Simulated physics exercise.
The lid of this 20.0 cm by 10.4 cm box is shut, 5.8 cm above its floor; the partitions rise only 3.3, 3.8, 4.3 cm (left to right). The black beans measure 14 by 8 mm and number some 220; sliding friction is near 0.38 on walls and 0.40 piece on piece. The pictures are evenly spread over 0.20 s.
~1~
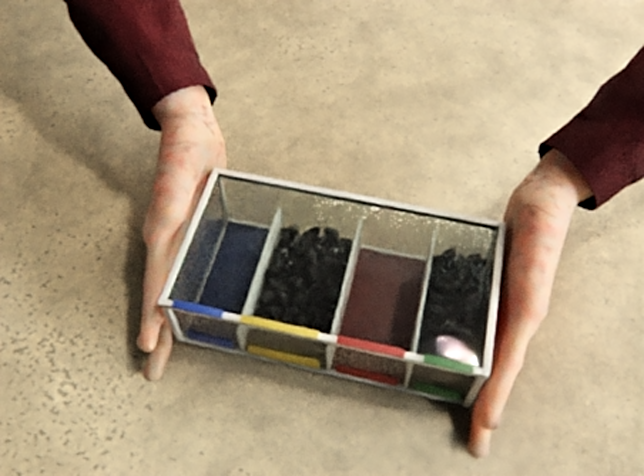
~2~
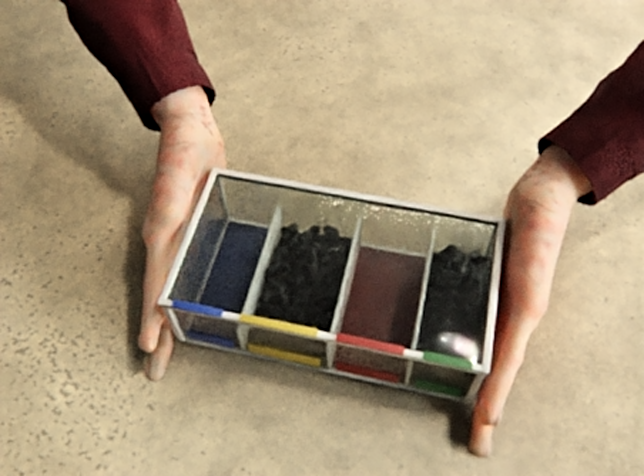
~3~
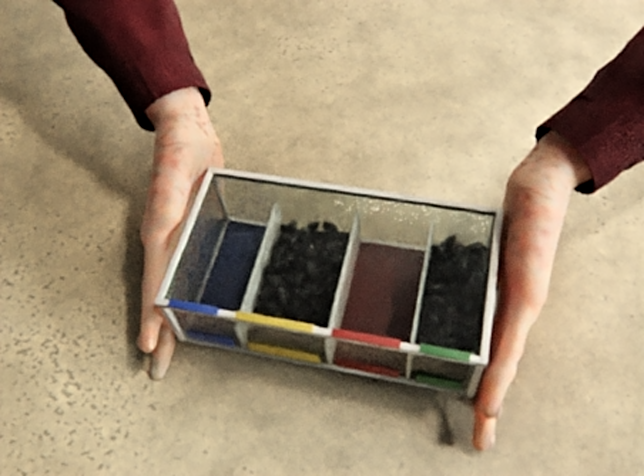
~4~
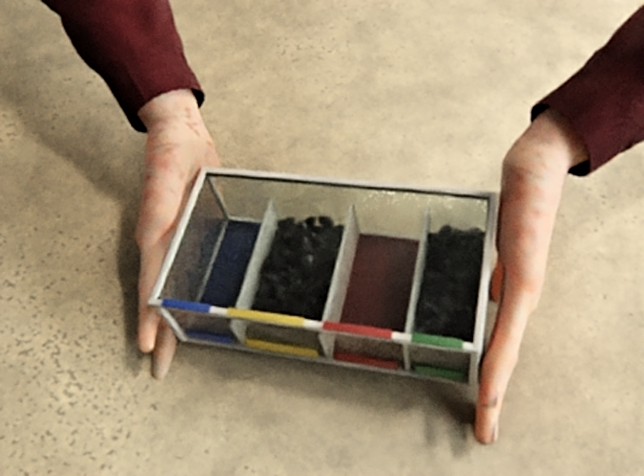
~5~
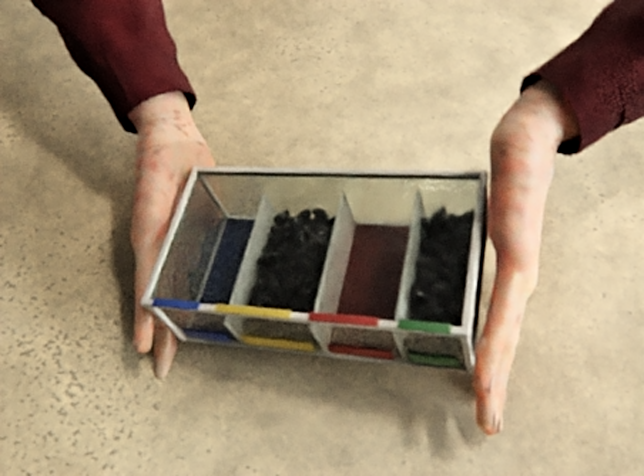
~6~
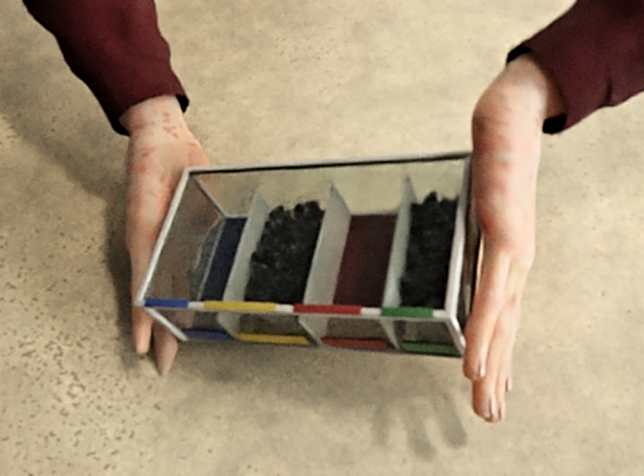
Two hands in dark red sleeves hold a clear, white-edged box at its left and right ends, seen from above over a speckled beige surface. Its four compartments, marked blue, yellow, red and green from left to right, show black beans in the yellow and green ones, none in the others. The hands gradually tilt the box, its right end rising and left end lowest, while shifting slightly left.
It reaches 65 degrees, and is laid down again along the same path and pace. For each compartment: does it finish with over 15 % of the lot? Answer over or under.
Red under, blue under, green over, yellow over.
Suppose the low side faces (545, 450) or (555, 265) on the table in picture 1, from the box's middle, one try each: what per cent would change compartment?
About 5 and 5 per cent.
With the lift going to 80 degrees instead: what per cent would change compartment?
About 30 per cent.
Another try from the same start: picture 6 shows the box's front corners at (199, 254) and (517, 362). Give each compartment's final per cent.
Red 5; blue 0; green 45; yellow 50.
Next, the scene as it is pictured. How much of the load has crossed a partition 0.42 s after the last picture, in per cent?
Roughly 0 per cent.
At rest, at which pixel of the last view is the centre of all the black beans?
At about (318, 294).
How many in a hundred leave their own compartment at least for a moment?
About 10 per cent.
Then, 0.42 s after the last picture, tilt 64 degrees; green 45 %, yellow 55 %.
Then, 0.71 s after the last picture, tilt 25 degrees; red 5 %, blue 5 %, green 40 %, yellow 50 %.
Then, 1.09 s after the last picture, tilt 0 degrees; red 5 %, blue 5 %, green 40 %, yellow 50 %.
In the end, red 5 %, blue 5 %, green 40 %, yellow 50 %.
